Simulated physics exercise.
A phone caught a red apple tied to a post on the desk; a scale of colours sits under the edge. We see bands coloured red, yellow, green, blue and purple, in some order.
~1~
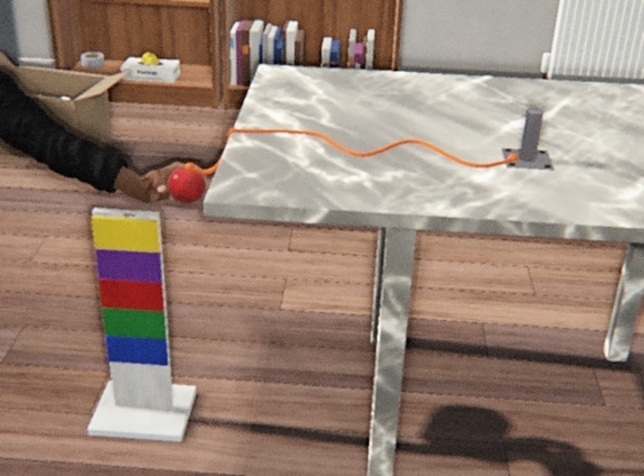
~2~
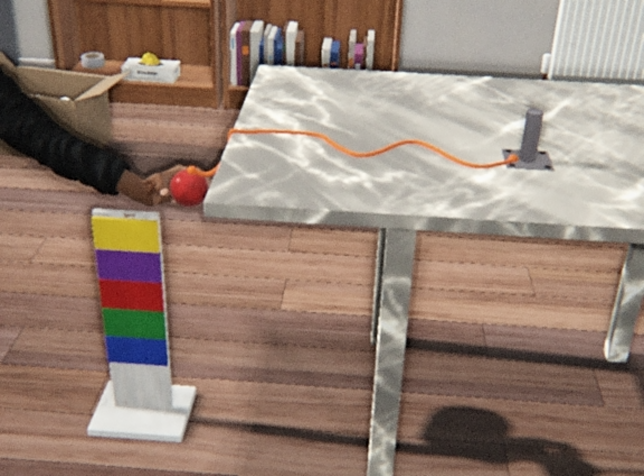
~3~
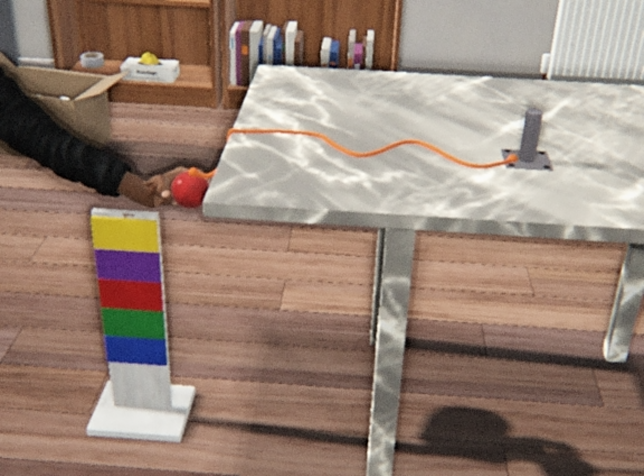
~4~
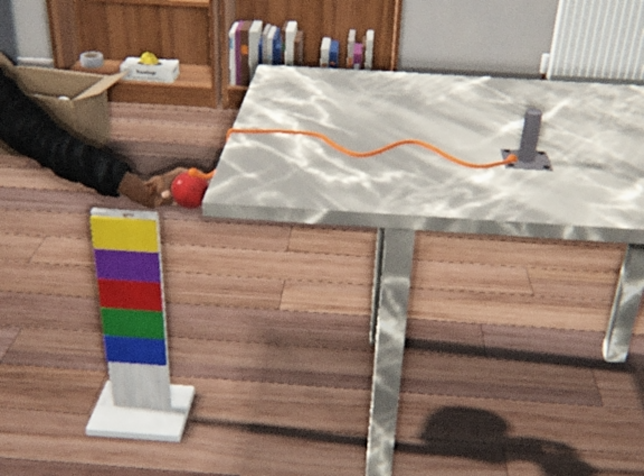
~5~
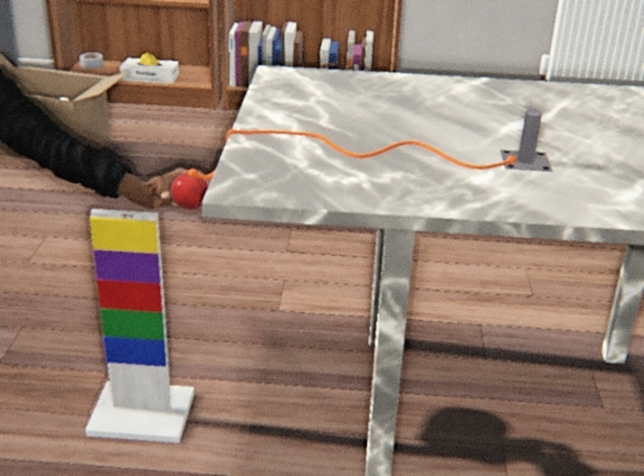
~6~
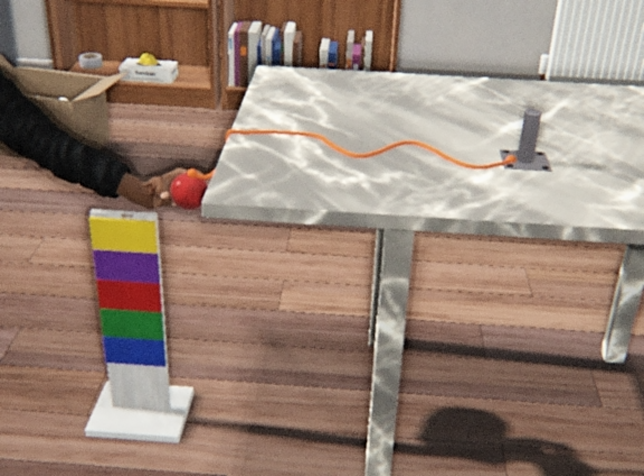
A dark-sleeved arm reaches in from the left of a room with a wooden floor, seen from slightly above, its hand at a red ball-like object beside a pale marbled table. An orange cord snakes across the tabletop to a small grey post, while a white stand below carries yellow, purple, red, green and blue bands. The hand and object barely shift, and the cord lies almost still.
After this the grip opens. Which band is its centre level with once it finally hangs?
Purple.
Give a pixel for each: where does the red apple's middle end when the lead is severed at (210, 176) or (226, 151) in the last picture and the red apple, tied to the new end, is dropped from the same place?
It would end up close to (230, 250), then close to (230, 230).
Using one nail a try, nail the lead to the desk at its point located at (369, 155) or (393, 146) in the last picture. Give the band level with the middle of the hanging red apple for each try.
It would be yellow; yellow.
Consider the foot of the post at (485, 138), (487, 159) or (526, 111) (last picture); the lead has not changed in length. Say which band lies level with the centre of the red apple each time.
In turn, red, then red, then yellow.
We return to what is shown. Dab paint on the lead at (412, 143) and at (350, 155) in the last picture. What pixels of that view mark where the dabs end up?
Roughly (383, 149) for the first and (306, 143) for the second.
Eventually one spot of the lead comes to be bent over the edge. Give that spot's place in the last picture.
Roughly (289, 133).
Early on, apple near (197, 268); level with purple.
Midway, apple near (259, 275); level with purple.
Near the end, apple near (220, 273); level with purple.
Finally, apple near (228, 275); level with purple. The lead holds its middle at purple.
